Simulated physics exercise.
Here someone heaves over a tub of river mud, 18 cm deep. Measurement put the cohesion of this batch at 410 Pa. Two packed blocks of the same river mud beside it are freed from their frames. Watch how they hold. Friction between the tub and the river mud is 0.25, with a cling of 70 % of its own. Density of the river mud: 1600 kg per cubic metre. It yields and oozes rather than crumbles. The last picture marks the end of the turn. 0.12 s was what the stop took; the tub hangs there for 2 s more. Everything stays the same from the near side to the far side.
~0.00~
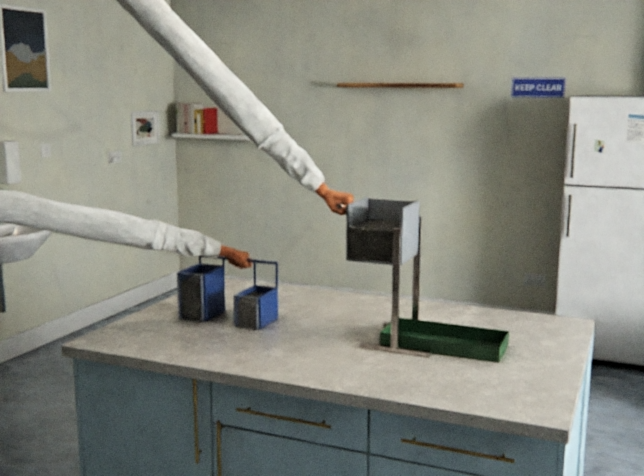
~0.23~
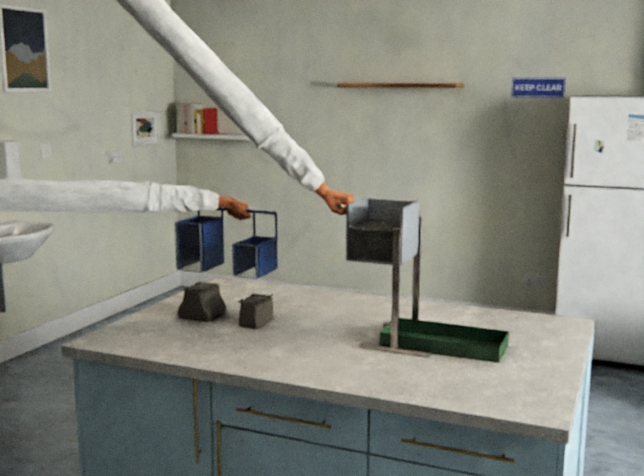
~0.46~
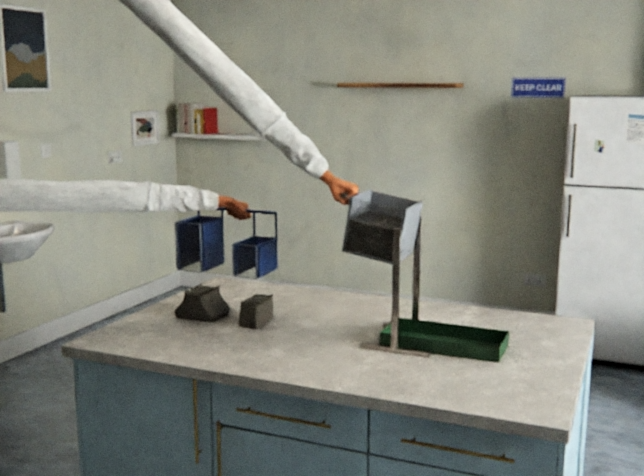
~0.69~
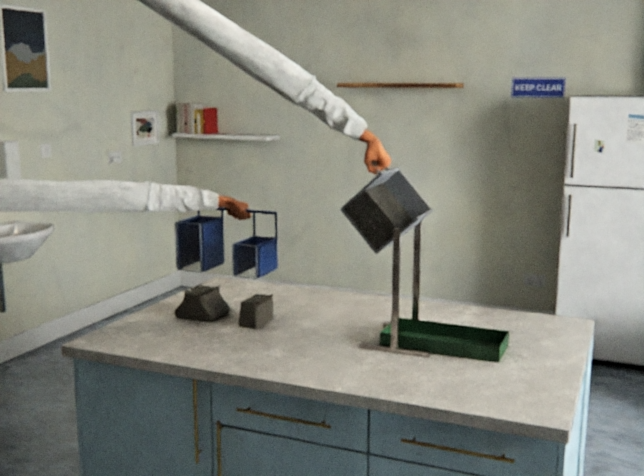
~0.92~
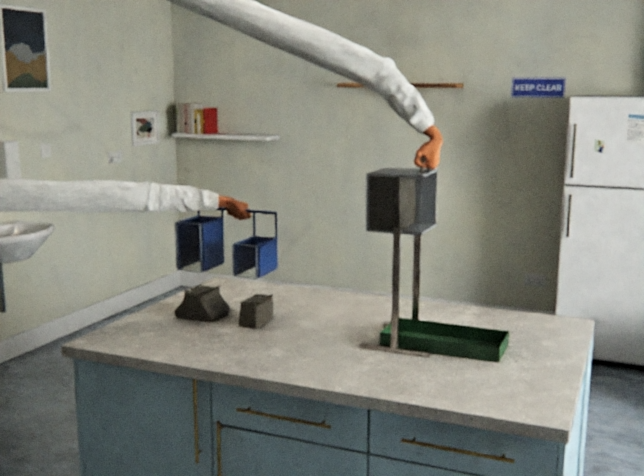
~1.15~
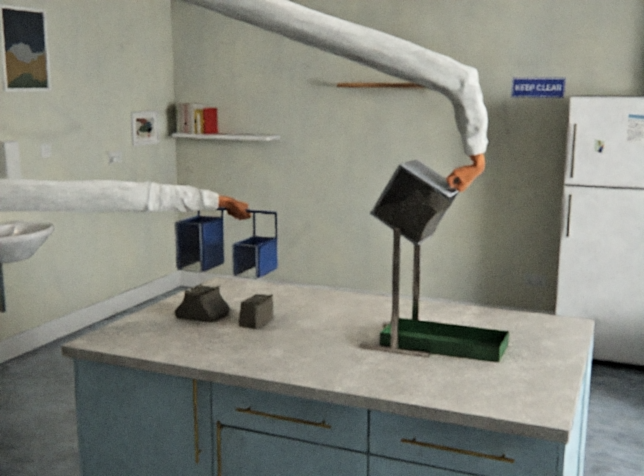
Kitchen island, one hand lifting blue moulds off two dark mud blocks that sag slightly, another tipping a mud-filled tub rightward past upside down.
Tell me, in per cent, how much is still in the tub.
Something like 0 out of 100.
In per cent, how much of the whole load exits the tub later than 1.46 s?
It works out to some 0 per cent of the load.
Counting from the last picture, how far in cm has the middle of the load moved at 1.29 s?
Looks like around 14 cm to me.
By 1.29 s, the tub is at 120 degrees and holds 31 %.
By 1.46 s, the tub is at 120 degrees and holds 0 %.
By 1.63 s, the tub is at 120 degrees and holds 0 %.
By 1.80 s, the tub is at 120 degrees and holds 0 %.
By 3.15 s, at the end, the tub is at 120 degrees and holds 0 %.
